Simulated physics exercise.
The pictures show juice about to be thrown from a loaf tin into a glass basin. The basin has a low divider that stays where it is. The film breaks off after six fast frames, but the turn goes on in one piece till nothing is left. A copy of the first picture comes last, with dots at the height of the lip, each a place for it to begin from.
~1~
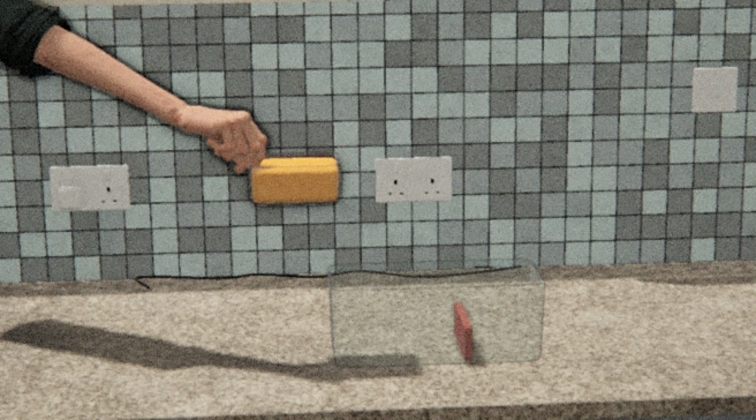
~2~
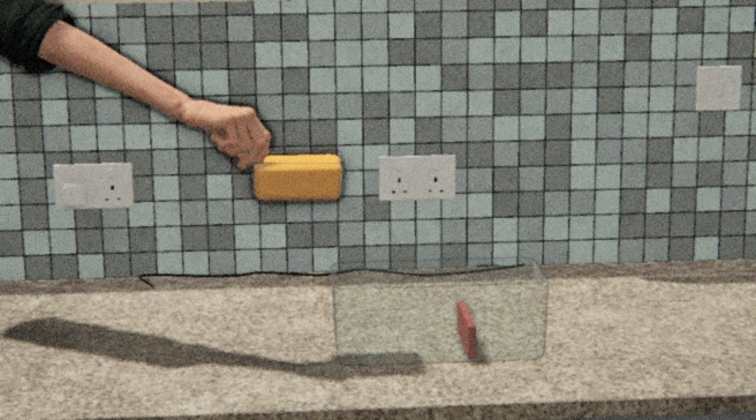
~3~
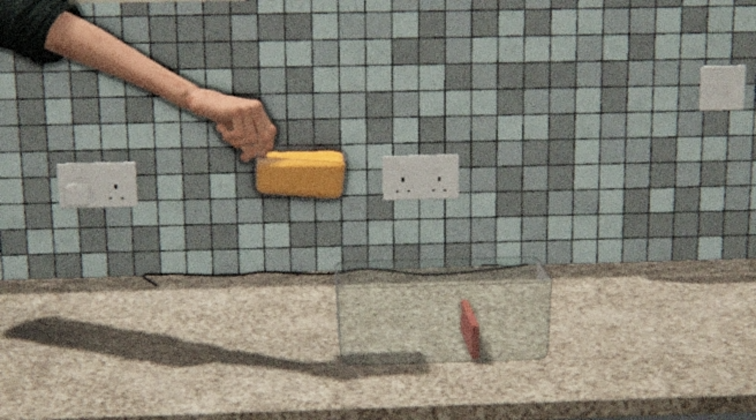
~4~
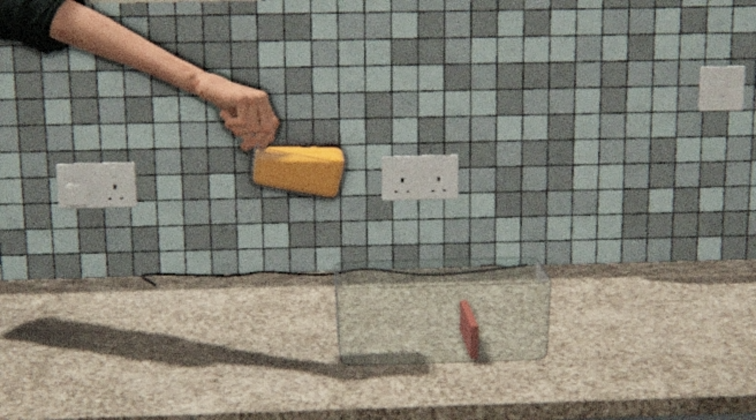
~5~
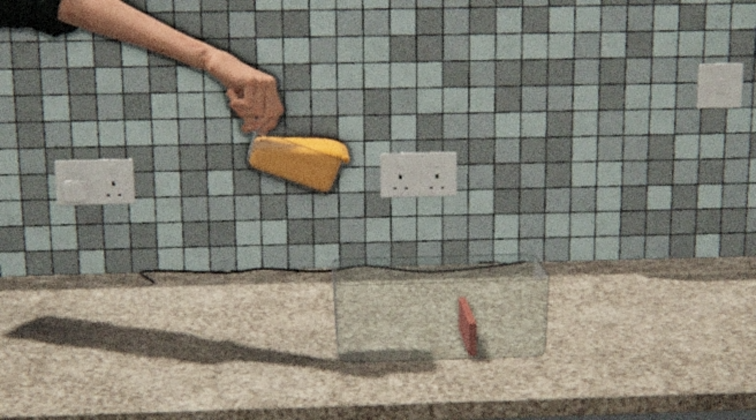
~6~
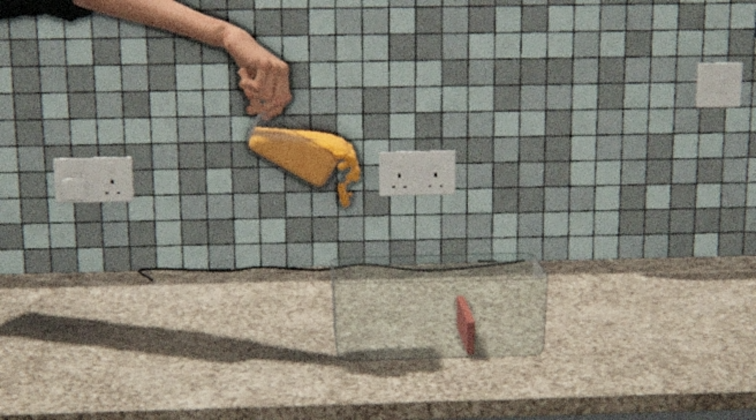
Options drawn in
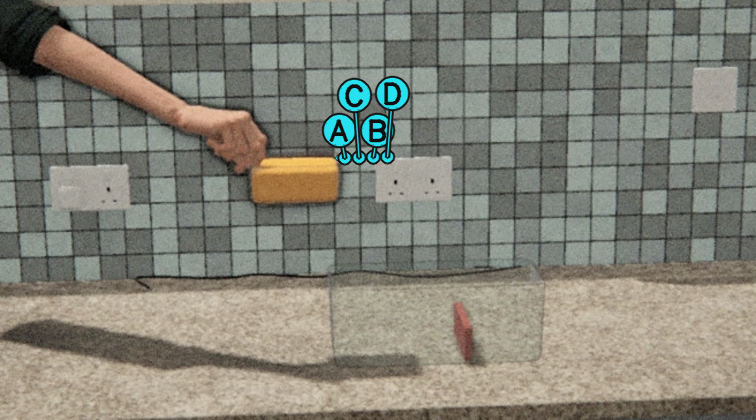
In this clip, a hand holds a yellow container in front of a tiled wall, above and left of a clear basin with a red object, then gradually tilts it rightward until orange liquid spills over its lip in a short stream.
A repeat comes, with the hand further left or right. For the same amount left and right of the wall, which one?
D beats the others.
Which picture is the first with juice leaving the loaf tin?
In picture 5.
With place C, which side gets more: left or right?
More ends on the left.
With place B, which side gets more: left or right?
The left one.
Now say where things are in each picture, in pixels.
Upright, lip at (337, 158); basin from (334, 367) to (541, 360); top of the wall at (463, 315); nothing has left yet.
Upright, lip at (340, 156); nothing has left yet.
Tipped about 5°, lip at (344, 155); nothing has left yet.
Tipped about 12°, lip at (343, 155); nothing has left yet.
Tipped about 21°, lip at (342, 152); juice is over the lip, down to (342, 152).
Tipped about 31°, lip at (341, 151); juice is over the lip, down to (343, 203).
On the marked copy, A at (344, 157); B at (373, 157); C at (359, 157); D at (387, 156).
With A, about 92 % ends left of the wall and 3 % right of it; 5 % is lost outside.
With B, about 67 % ends left of the wall and 27 % right of it; 6 % is lost outside.
With C, about 89 % ends left of the wall and 4 % right of it; 7 % is lost outside.
With D, about 39 % ends left of the wall and 55 % right of it; 7 % is lost outside.
